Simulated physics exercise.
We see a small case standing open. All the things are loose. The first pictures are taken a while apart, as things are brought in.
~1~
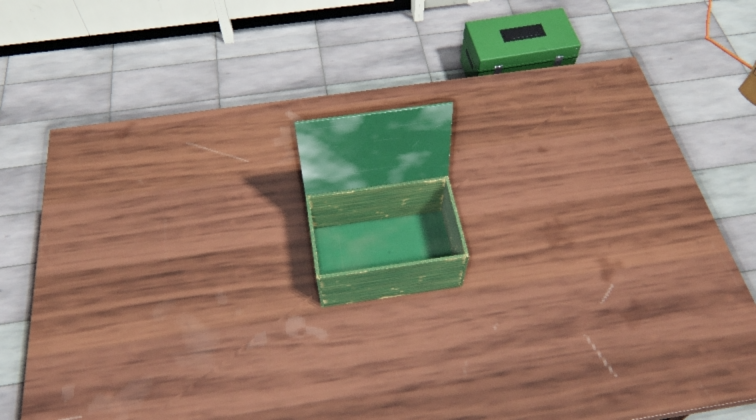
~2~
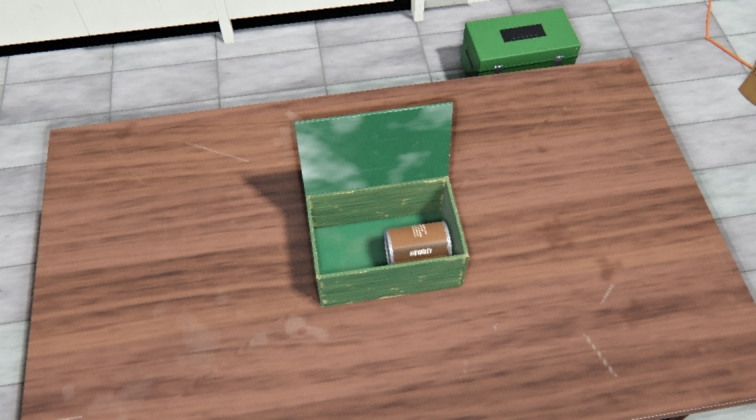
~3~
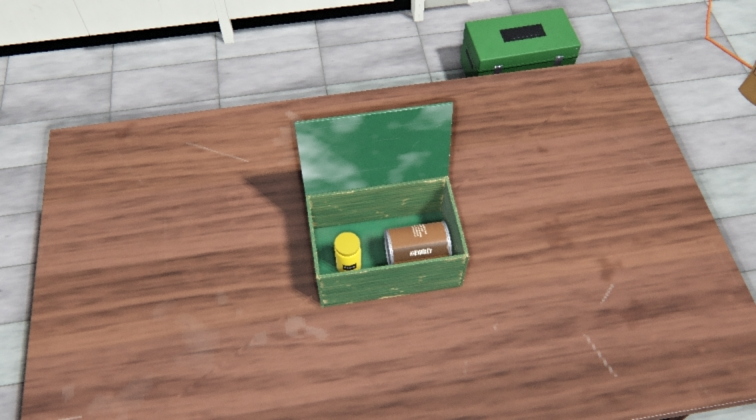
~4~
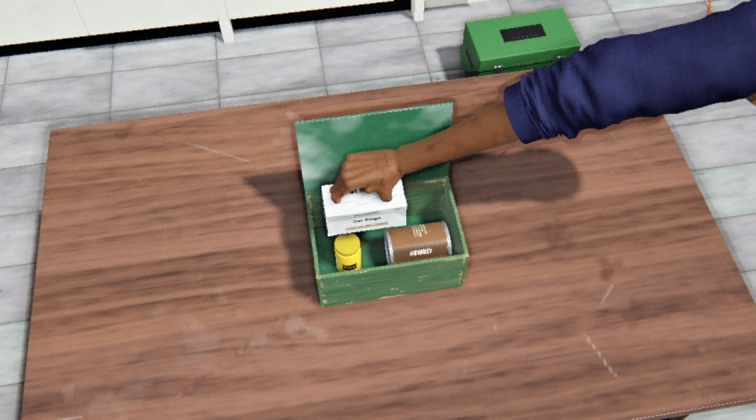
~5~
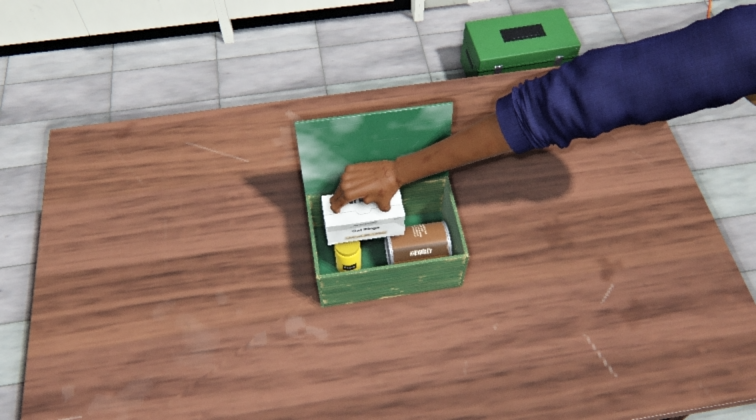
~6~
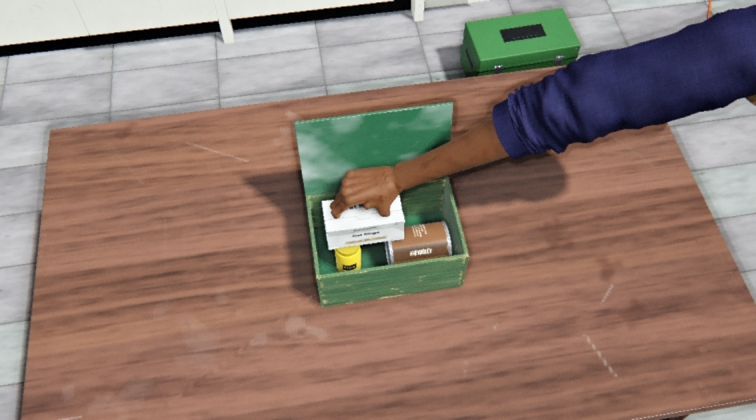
A brown can appears in the right side of an open, empty green case on a wooden table, followed by a yellow shaker at the left. Then a hand in a dark blue sleeve holds a white carton above the shaker and lowers it slightly into the case, still gripping it.
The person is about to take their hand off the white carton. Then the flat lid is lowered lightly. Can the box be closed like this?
In the end the lid shuts flat.
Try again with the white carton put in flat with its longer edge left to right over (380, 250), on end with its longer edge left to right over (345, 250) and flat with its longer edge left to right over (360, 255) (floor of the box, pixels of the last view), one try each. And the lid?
In the first case it sits on the rim; in the second case it stays ajar; in the third case it closes.
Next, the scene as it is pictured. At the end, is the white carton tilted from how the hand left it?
The white carton tips.
Then, 0.60 s past the last view, white carton on its side near (363, 229); brown tin displaced a little.
Then, 1.50 s past the last view, lid 65° above the rim; white carton on its side near (363, 229); brown tin displaced a little.
Then, 1.90 s past the last view, lid 20° above the rim; white carton on its side near (363, 229); brown tin displaced a little.
Finally, lid shut; down or leaning hard in the box, white carton; the other 2 still in place. Final places as the last picture's camera would see them, white carton near (363, 229).
